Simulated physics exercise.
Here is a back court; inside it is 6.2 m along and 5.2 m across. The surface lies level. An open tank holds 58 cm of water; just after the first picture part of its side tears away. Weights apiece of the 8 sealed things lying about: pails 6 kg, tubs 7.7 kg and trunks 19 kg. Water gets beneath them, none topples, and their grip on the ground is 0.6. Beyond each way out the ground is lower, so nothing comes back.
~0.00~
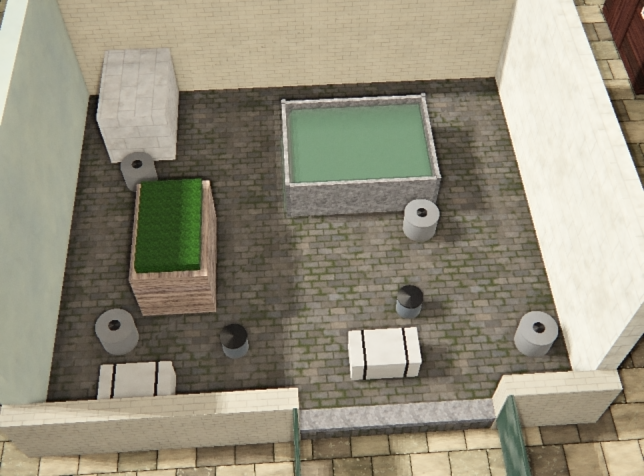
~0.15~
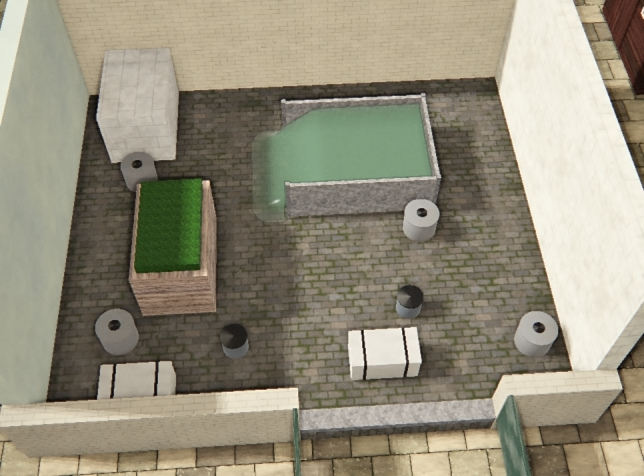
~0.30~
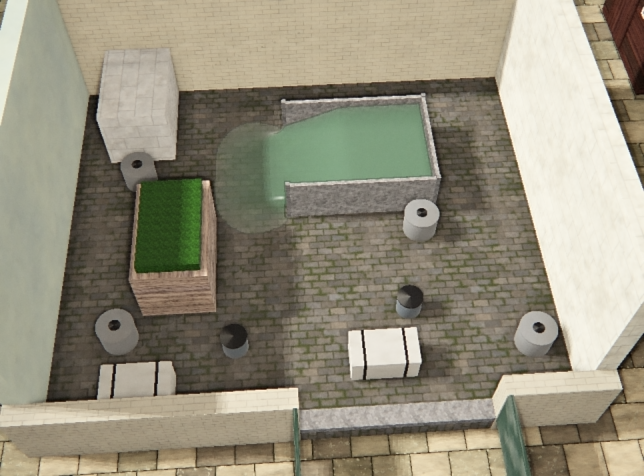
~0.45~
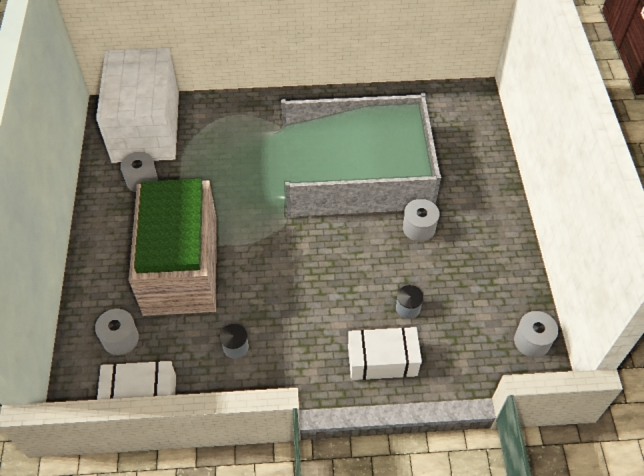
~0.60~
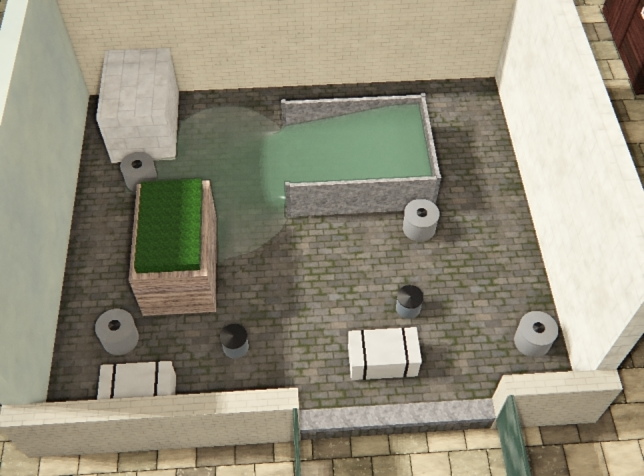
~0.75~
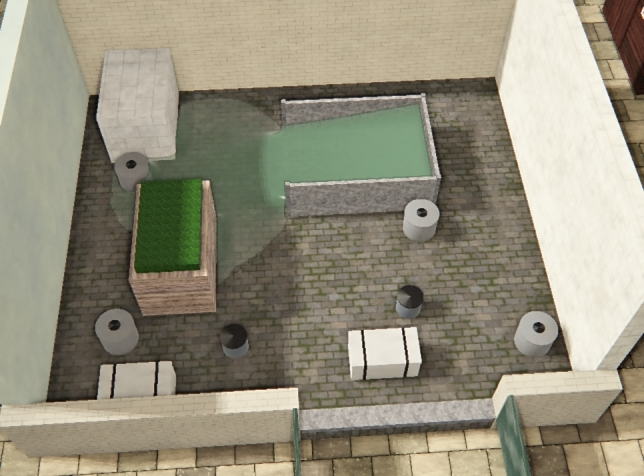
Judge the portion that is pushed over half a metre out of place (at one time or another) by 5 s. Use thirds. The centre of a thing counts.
It is one to two thirds.
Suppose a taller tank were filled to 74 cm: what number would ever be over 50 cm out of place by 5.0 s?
In that case 4 of them.
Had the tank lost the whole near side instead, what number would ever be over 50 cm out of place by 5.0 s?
In that case 7 of them.
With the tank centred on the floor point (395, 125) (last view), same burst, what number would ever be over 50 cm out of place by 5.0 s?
In that case 3 of them.
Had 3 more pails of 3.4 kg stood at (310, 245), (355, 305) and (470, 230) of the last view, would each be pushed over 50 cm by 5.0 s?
In turn: Less, less, short of it.
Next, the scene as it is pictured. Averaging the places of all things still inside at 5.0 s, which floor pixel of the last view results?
At about (322, 301).
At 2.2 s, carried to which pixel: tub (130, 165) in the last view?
Near (95, 151).
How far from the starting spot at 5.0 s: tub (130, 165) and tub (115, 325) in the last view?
In that order: 60 cm, 100 cm.
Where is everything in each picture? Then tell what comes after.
The first frame shows a tub at (137, 164), on the bottom; a pail at (234, 336) rests on the ground; water covers 2.6 m2; 0 of 8 have shifted.
The second frame shows a tub at (137, 164) rests on the ground; a pail at (234, 336) rests on the ground; 3.3 m2 under water; 0 of 8 have shifted.
The third frame shows a tub at (137, 164), on the bottom; a pail at (234, 336), on the bottom; 4.3 m2 under water; 0 of 8 have shifted.
The fourth frame shows a tub at (137, 164), on the bottom; a pail at (234, 336), on the bottom; 5.4 m2 under water; 0 of 8 have shifted.
The fifth frame shows a tub at (137, 164) rests on the ground; a pail at (234, 336), on the bottom; water covers 6.3 m2; 0 of 8 have shifted.
The sixth frame shows a tub at (131, 165), on the bottom, 8 cm from its start; a pail at (234, 336) rests on the ground; water covers 7.1 m2; 1 of 8 have shifted.
After 1.1 s 1 of 8 are over 50 cm from their spots; 0 afloat.
After 2.2 s 1 of 8 are over 50 cm from their spots; 1 afloat.
After 3.5 s 2 of 8 are over 50 cm from their spots; 2 afloat.
After 5.0 s 4 of 8 are over 50 cm from their spots, and 4 have been at some point; 3 afloat.
